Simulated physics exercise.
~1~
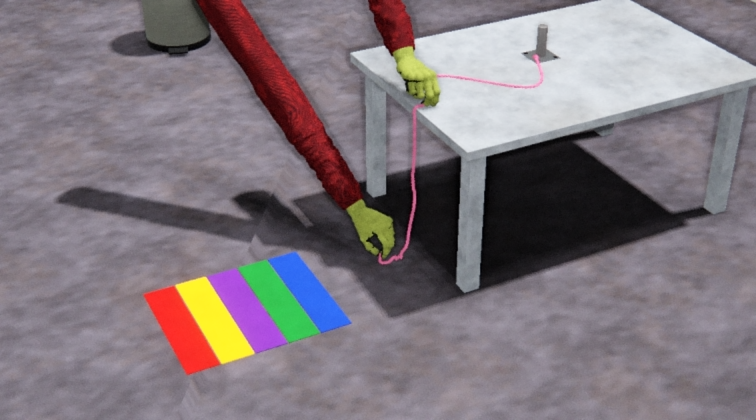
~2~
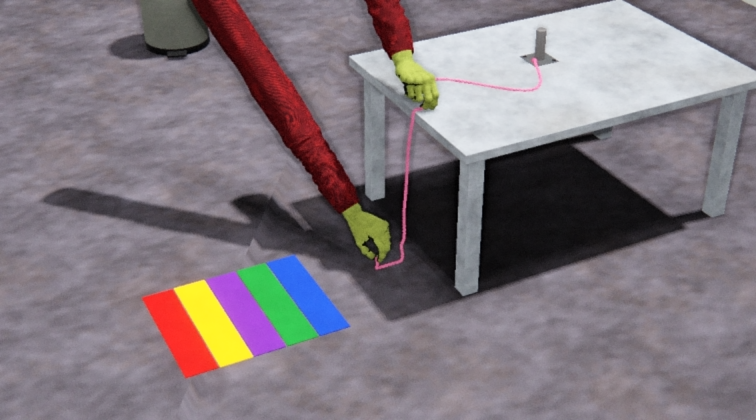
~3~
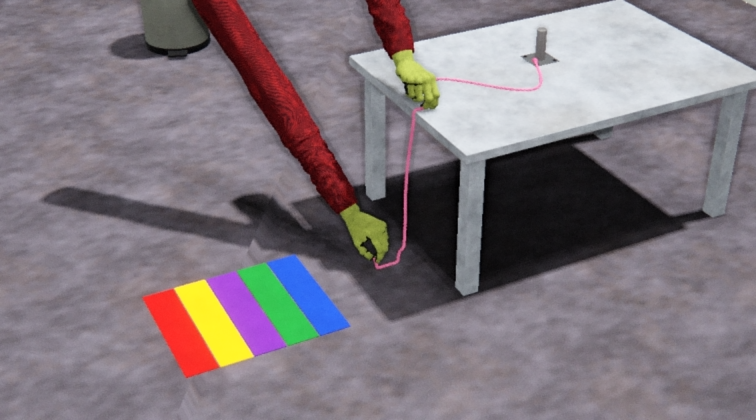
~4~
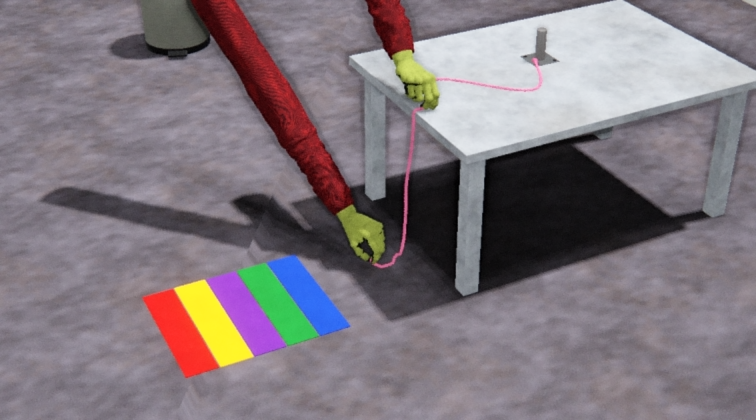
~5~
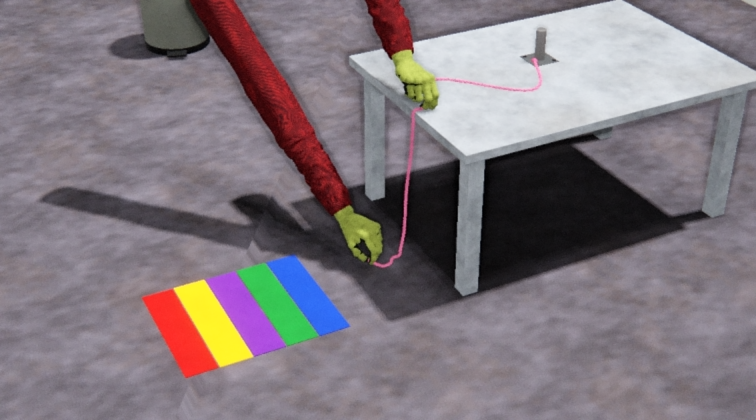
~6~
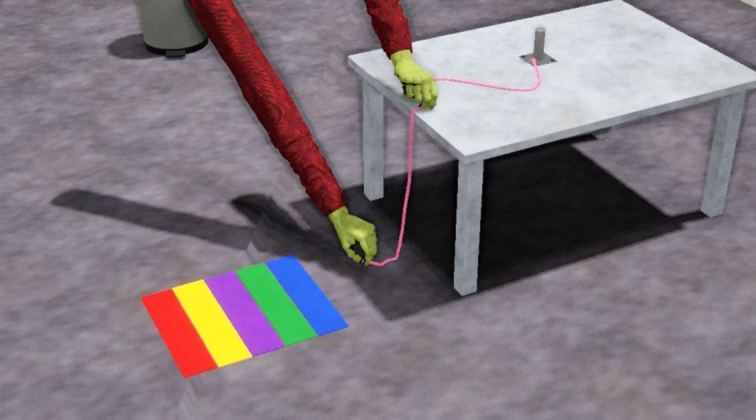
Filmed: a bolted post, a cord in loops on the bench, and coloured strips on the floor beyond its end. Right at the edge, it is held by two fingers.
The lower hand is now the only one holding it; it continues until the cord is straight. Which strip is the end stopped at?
Stopped at red.
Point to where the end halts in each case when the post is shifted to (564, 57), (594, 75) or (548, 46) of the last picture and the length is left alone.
Respectively (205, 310), (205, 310) and (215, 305).
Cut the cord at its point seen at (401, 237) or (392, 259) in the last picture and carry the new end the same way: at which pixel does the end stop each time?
First (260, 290), then (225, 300).
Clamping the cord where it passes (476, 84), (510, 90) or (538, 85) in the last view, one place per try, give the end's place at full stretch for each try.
First try around (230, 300), second around (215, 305), third around (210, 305).
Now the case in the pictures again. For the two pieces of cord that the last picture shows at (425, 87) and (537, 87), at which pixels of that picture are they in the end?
Roughly at (379, 121), and the other roughly at (482, 75).
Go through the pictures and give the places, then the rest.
In the first frame, end (381, 254); blue (326, 314); green (295, 324); purple (262, 334); yellow (229, 344); red (195, 354).
In the second frame, end (377, 258); cord through (540, 75) (499, 88) (431, 81) (416, 111) (407, 176) (403, 240).
In the third frame, end (374, 259).
In the fourth frame, end (371, 260); cord through (540, 75) (500, 88) (432, 81) (417, 111) (407, 176) (403, 240).
In the fifth frame, end (369, 260).
In the sixth frame, end (363, 262); cord through (539, 75) (498, 88) (430, 81) (415, 111) (410, 175) (401, 240).
A little later, end near (242, 297); over purple.
Next, end near (198, 309); over yellow.
When it is tight, end near (172, 317); over red. The end stops over the red strip.
